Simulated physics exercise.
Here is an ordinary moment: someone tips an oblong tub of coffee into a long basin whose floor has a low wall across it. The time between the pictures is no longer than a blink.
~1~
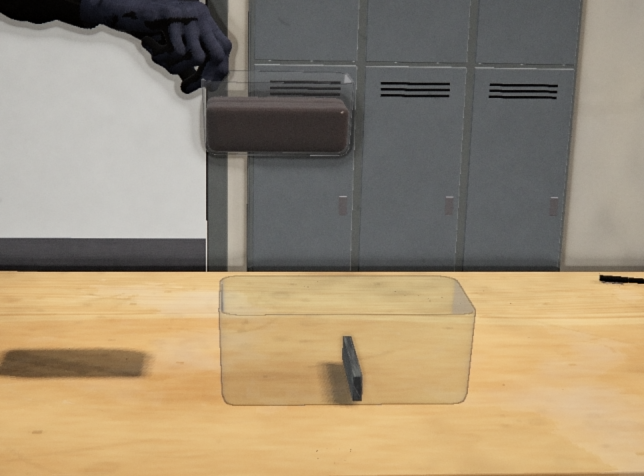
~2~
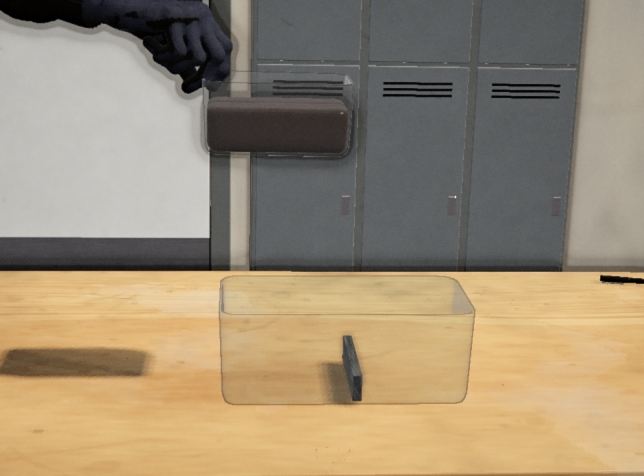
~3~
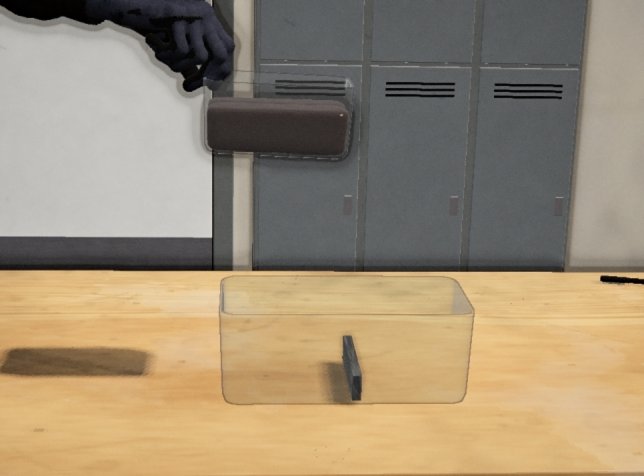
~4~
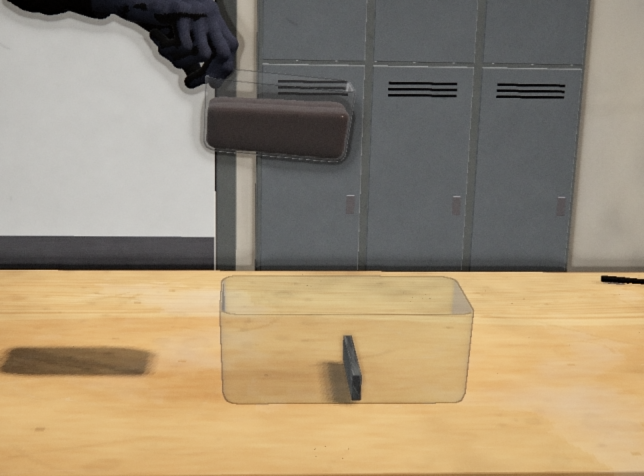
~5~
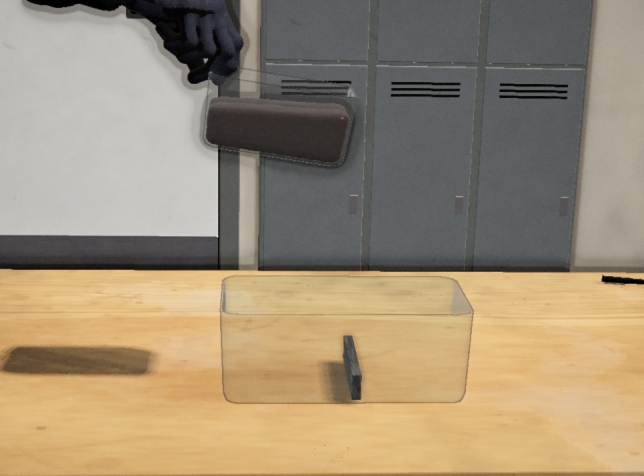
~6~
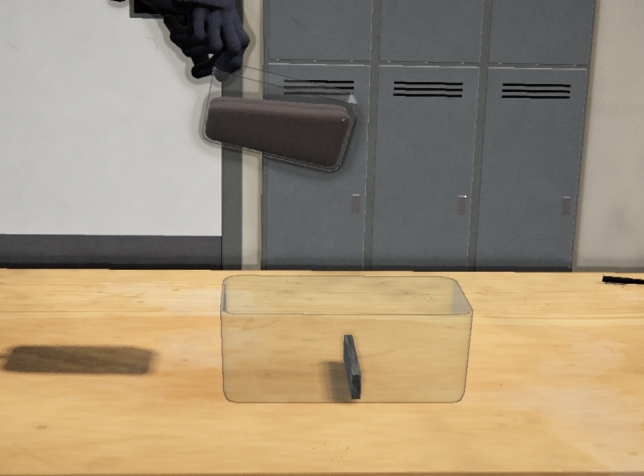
A gloved hand slowly tilts a tub of dark liquid rightward above a clear basin.
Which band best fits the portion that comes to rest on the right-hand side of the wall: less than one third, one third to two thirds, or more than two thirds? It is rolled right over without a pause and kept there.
Beyond two thirds.
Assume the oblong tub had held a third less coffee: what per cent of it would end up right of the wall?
85 %.
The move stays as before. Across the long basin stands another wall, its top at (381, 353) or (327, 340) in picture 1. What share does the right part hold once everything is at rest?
About 55 % and 90 %.
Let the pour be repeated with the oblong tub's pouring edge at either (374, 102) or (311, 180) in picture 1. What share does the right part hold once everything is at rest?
One after the other: 70 %, 45 %.
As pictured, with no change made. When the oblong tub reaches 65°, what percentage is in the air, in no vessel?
Around 40 percent.
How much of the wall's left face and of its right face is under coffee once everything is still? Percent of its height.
Left of the wall 20 %, right of the wall 100 %.
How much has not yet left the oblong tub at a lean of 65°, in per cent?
I'd put it at some 60 in a hundred.
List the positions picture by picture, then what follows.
In the first picture, it leans 0°; its right rim is at (350, 80); the coffee meets the walls at (206, 102) and (346, 104); the long basin's rim runs from (220, 296) to (465, 296); the wall's top is at (352, 356).
In the second picture, it leans 1°; its right rim is at (350, 81); the coffee meets the walls at (207, 103) and (346, 105).
In the third picture, it leans 2°; its right rim is at (351, 84); the coffee meets the walls at (207, 103) and (346, 107).
In the fourth picture, it leans 5°; its right rim is at (352, 88); the coffee meets the walls at (208, 103) and (346, 109).
In the fifth picture, it leans 8°; its right rim is at (353, 94); the coffee meets the walls at (209, 104) and (347, 110).
In the sixth picture, it leans 13°; its right rim is at (355, 100); the coffee meets the walls at (210, 103) and (349, 112).
A moment on, the oblong tub is tipped part way and 58 per cent is still to pour, 0 is left of the wall and 2 right of it.
Next, the oblong tub is tipped on its side and 17 per cent is still to pour, 2 is left of the wall and 62 right of it.
Then the oblong tub is tipped on its side and 4 per cent is still to pour, 12 is left of the wall and 74 right of it.
Later the oblong tub is tipped on its side and 1 per cent is still to pour, 16 is left of the wall and 77 right of it.
At rest 19 per cent lies left of the wall, 76 right of it and 5 outside.
